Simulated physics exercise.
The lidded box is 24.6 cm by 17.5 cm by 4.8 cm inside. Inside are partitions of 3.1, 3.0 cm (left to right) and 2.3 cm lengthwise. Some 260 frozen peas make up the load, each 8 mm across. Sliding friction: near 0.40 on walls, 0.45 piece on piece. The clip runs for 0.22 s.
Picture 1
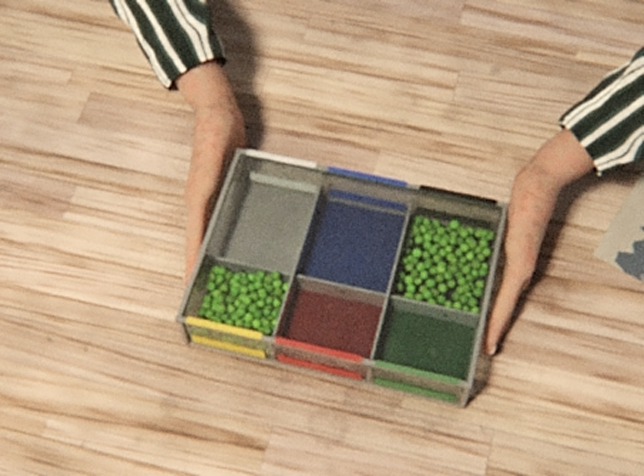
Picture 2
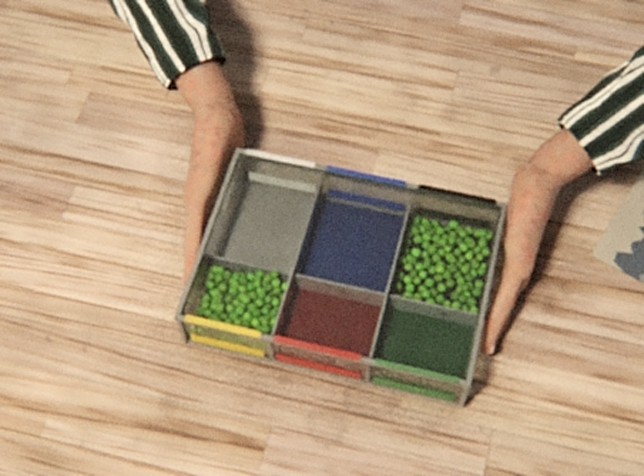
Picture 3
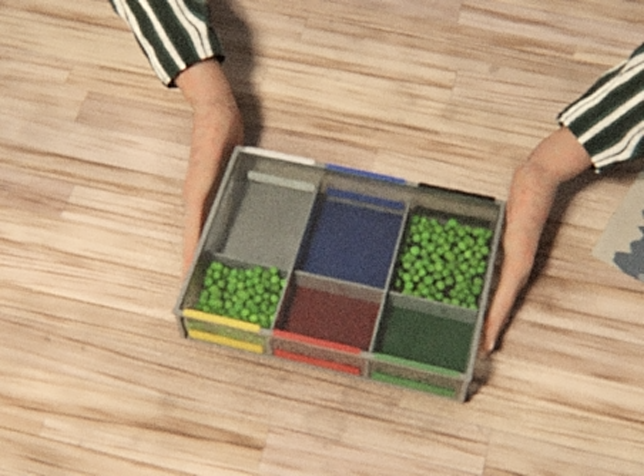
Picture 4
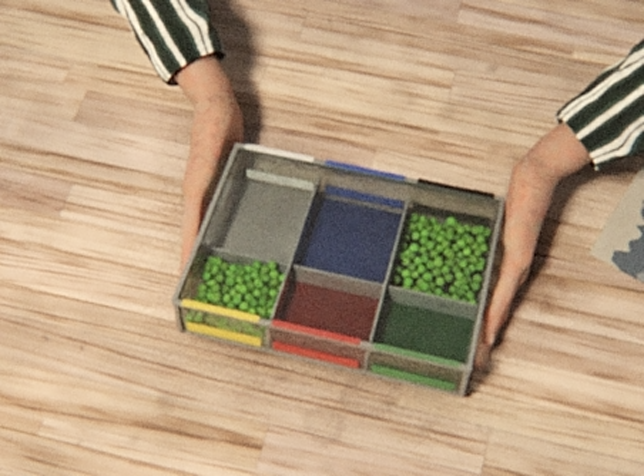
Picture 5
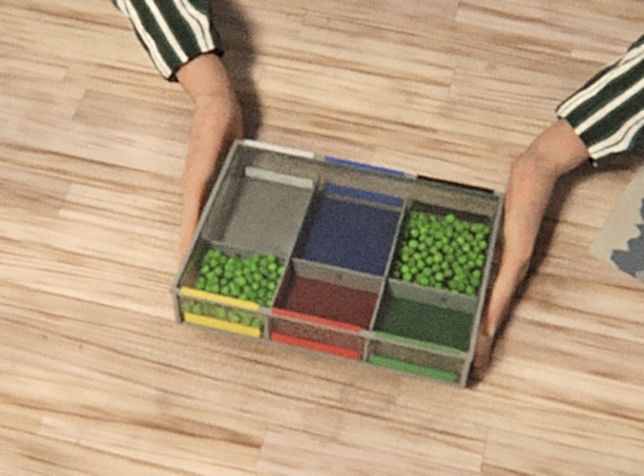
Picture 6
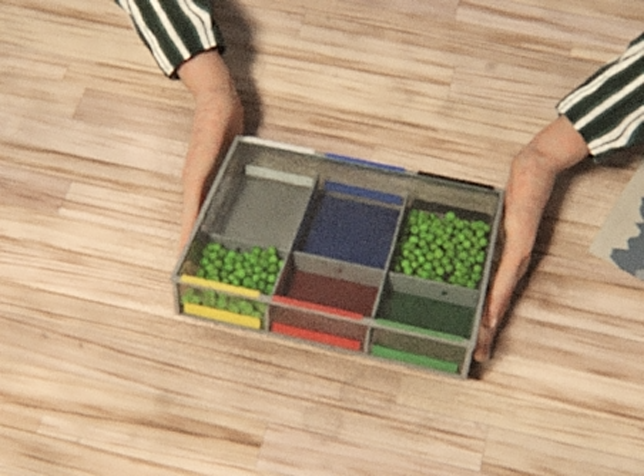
Two hands gradually tilting a clear, six-section box toward the viewer, small green balls staying in the yellow-marked and black-marked compartments.
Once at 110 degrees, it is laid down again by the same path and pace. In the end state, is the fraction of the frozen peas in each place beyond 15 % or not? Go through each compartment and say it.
Red: Not beyond, blue: Not beyond, green: Not beyond, yellow: Not beyond, white: Beyond, black: Beyond.
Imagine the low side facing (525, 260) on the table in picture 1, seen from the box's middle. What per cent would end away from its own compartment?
I'd say close to 45 %.
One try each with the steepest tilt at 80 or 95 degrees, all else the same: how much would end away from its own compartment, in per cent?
I'd put them near 25 and 50 percent in that order.
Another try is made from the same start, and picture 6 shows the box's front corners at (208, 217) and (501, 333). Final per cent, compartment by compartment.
Each compartment ends with, in per cent, red 0, blue 30, green 0, yellow 5, white 5 and black 65.
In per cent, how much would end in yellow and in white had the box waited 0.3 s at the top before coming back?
In that case yellow keeps 0% and white keeps 50%.
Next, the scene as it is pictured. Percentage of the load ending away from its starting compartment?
About 60 %.
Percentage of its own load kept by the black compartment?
That comes out at about 90 percent.
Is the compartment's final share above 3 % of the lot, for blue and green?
For blue, it does; for green, it does not.
Then, 1.27 s after the last picture, tilt 110 degrees; blue 5 %, yellow 15 %, white 40 %, black 45 %.
Then, 2.12 s after the last picture, tilt 50 degrees; blue 10 %, white 50 %, black 40 %.
Then, 2.97 s after the last picture, tilt 0 degrees; blue 10 %, white 50 %, black 40 %.
In the end, red 0 %, blue 10 %, green 0 %, yellow 0 %, white 50 %, black 40 %.
